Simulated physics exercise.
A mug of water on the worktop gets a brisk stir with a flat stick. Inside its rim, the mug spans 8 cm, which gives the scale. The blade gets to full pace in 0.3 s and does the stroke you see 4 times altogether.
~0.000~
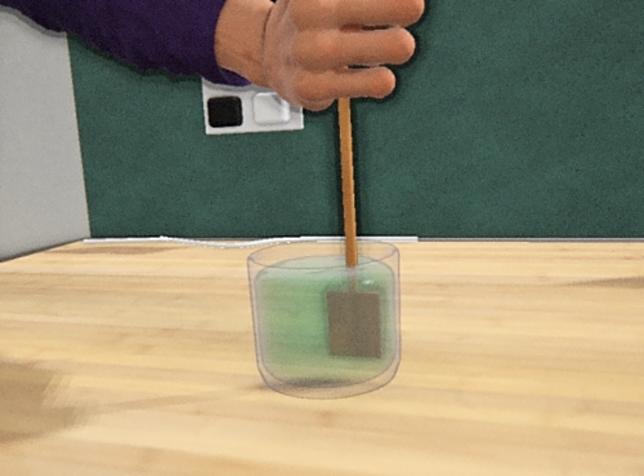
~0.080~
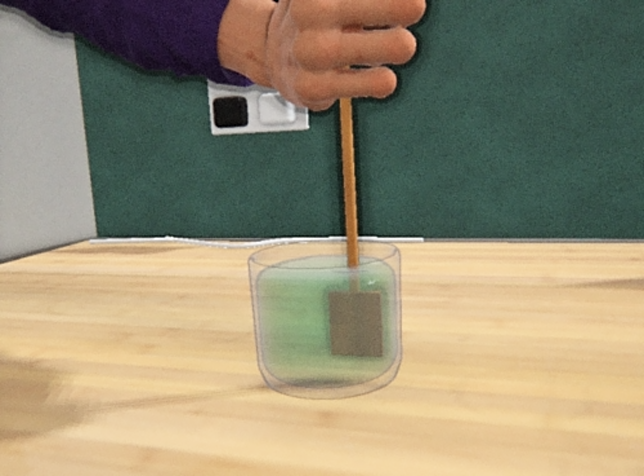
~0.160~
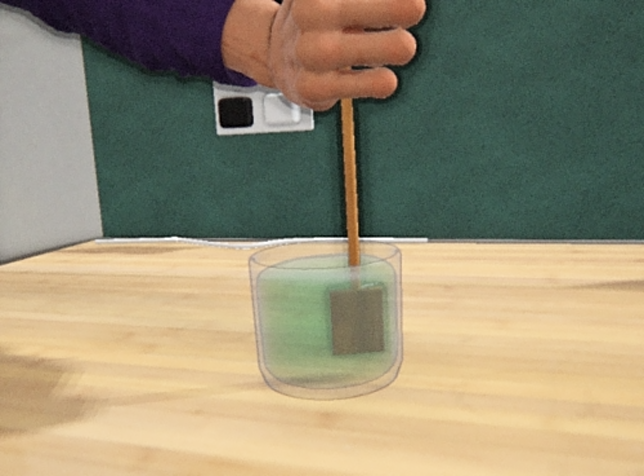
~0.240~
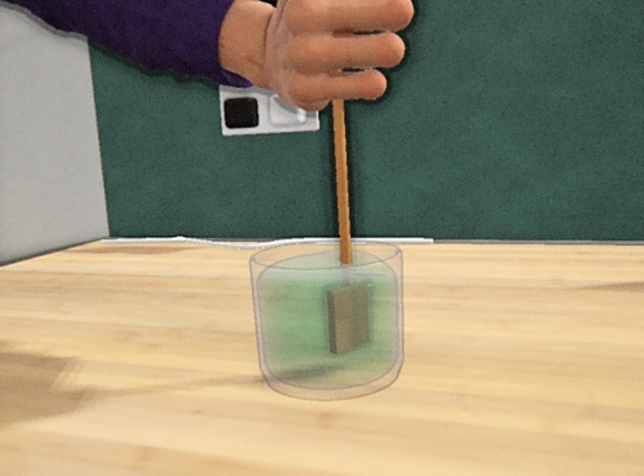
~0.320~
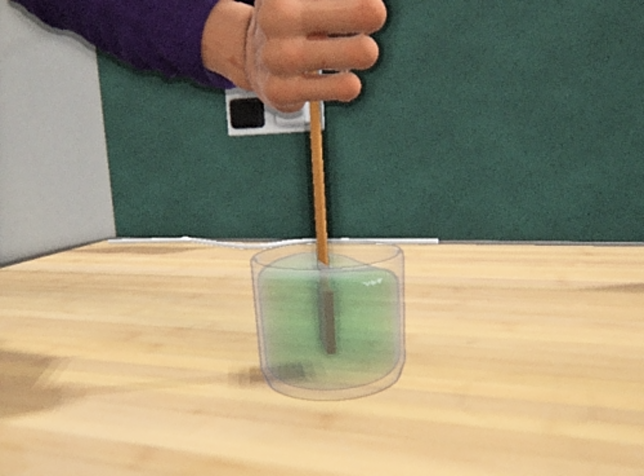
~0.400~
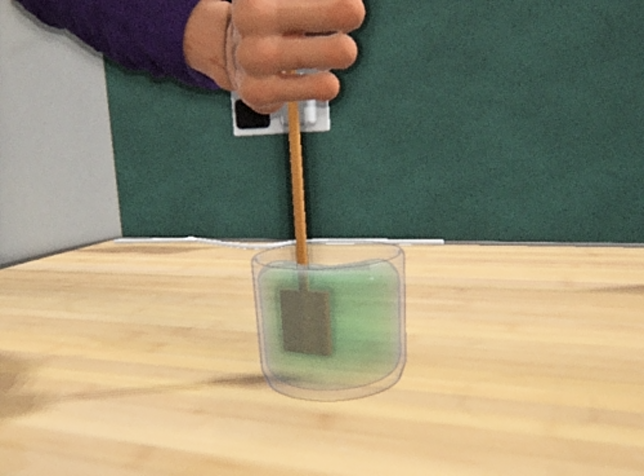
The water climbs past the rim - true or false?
False.
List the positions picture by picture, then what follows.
In the first picture, the stem is at (346, 140); the water meets the walls at (260, 269) and (391, 271); the rim runs from (256, 256) to (395, 257).
In the second picture, the stem is at (347, 139); the water meets the walls at (261, 268) and (393, 272).
In the third picture, the stem is at (349, 139); the water meets the walls at (262, 269) and (394, 271).
In the fourth picture, the stem is at (340, 140); the water meets the walls at (263, 267) and (396, 276).
In the fifth picture, the stem is at (316, 141); the water meets the walls at (264, 263) and (395, 272).
In the sixth picture, the stem is at (295, 142); the water meets the walls at (264, 263) and (397, 271).
After 0.90 s 0 ml is over the rim.
After 1.40 s 0 ml is over the rim.
After 1.91 s 0 ml is over the rim.
After 2.41 s 0 ml is over the rim.
In the end 0 ml is over the rim.
